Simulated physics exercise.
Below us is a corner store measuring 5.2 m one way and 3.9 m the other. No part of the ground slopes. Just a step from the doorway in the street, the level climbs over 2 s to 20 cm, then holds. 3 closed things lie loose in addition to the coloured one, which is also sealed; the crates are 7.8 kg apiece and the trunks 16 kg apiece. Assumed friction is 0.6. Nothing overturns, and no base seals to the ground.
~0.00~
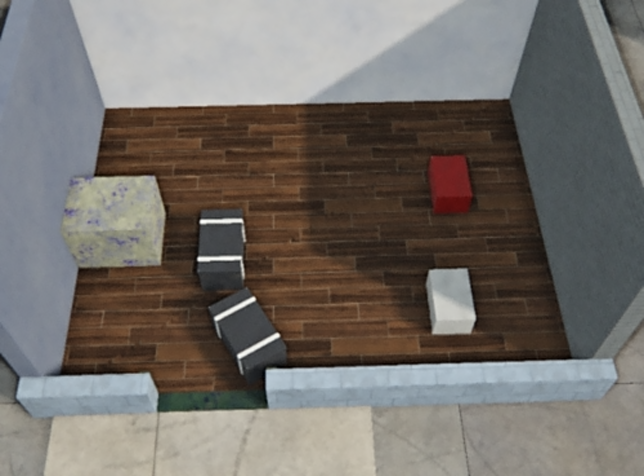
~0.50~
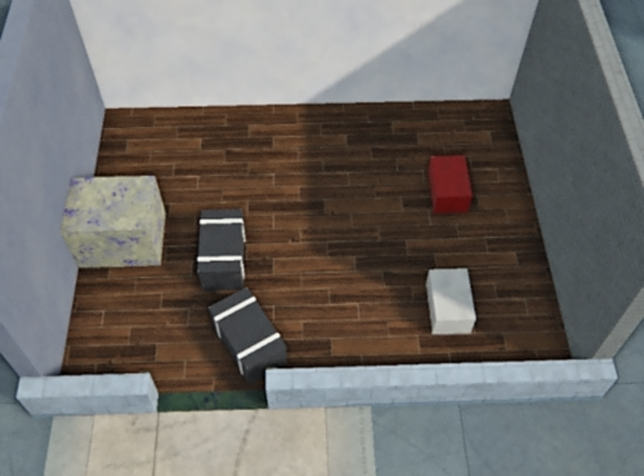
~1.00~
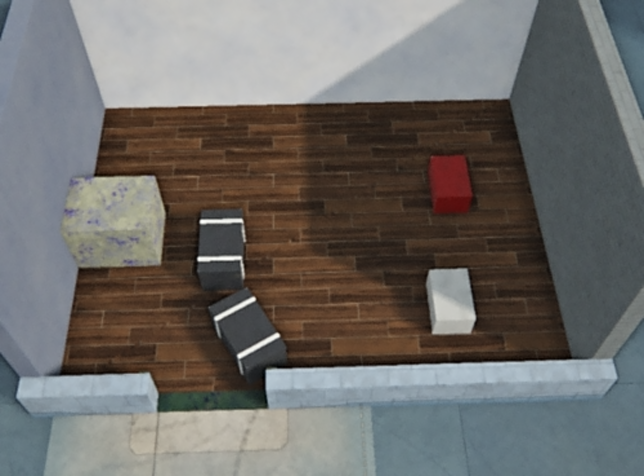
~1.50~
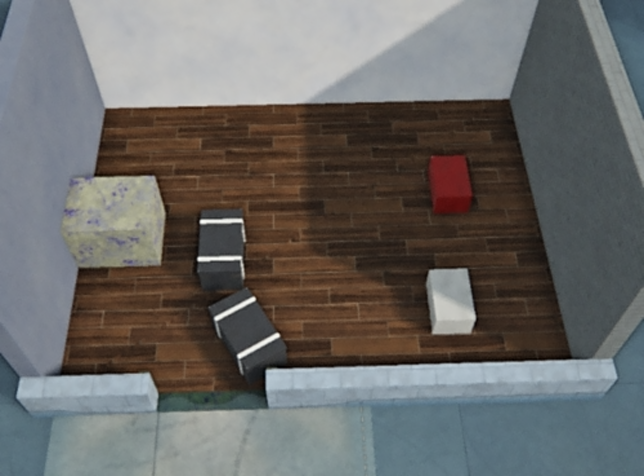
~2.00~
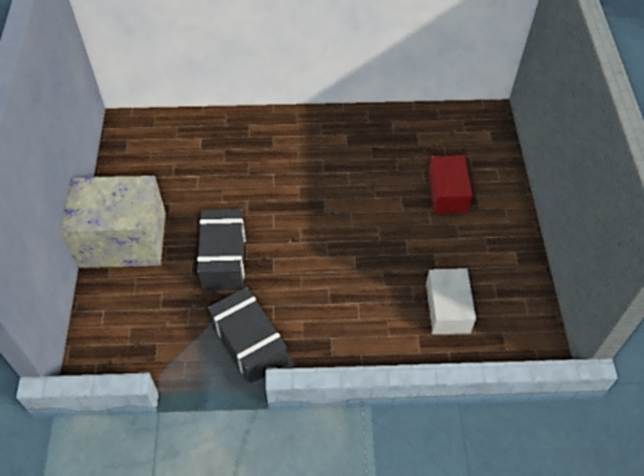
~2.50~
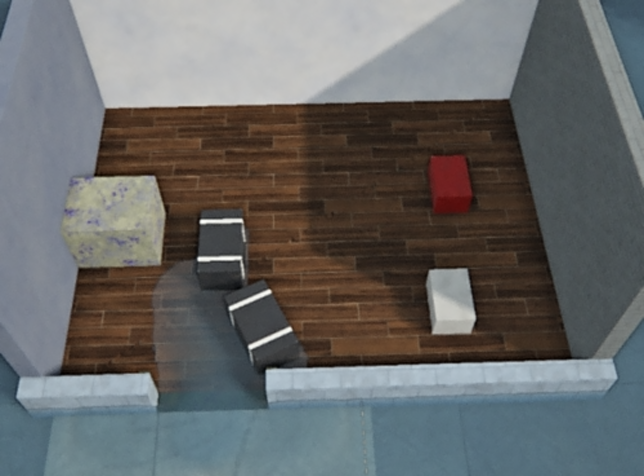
Water spreading over paving outside a wood-floored room, then entering through the doorway and nudging the nearest dark trunk slightly right.
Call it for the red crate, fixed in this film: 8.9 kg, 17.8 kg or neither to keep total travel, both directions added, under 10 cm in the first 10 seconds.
8.9 kg.
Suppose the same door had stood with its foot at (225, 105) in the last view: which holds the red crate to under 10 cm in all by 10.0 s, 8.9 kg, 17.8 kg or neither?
Result: Lighter option suffices.
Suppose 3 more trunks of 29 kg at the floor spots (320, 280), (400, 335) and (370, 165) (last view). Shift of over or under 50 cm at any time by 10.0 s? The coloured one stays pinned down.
Result, in turn - falls shy; falls shy; falls shy.
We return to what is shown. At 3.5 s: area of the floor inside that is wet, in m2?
The covered patch comes to about 6.0 m2.
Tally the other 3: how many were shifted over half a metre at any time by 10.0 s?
My count gives 2.
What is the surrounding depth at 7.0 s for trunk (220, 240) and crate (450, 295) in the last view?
Close to 7 and 0 centimetres.
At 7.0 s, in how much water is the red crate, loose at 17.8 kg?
Depth: Approx. 1 cm.
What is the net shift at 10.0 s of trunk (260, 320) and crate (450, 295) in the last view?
They've ended up 120 cm and 0 cm away, in that order.
After 3.5 s the red crate would be 0 cm from its start with 8.9 kg and 0 cm from its start with 17.8 kg; 0 cm of water round it then.
After 4.5 s the red crate would be 0 cm from its start with 8.9 kg and 0 cm from its start with 17.8 kg; 0 cm of water round it then.
After 7.0 s the red crate would be 0 cm from its start with 8.9 kg and 0 cm from its start with 17.8 kg; 1 cm of water round it then.
After 10.0 s the red crate would be 2 cm from its start with 8.9 kg and 0 cm from its start with 17.8 kg; 4 cm of water round it then.
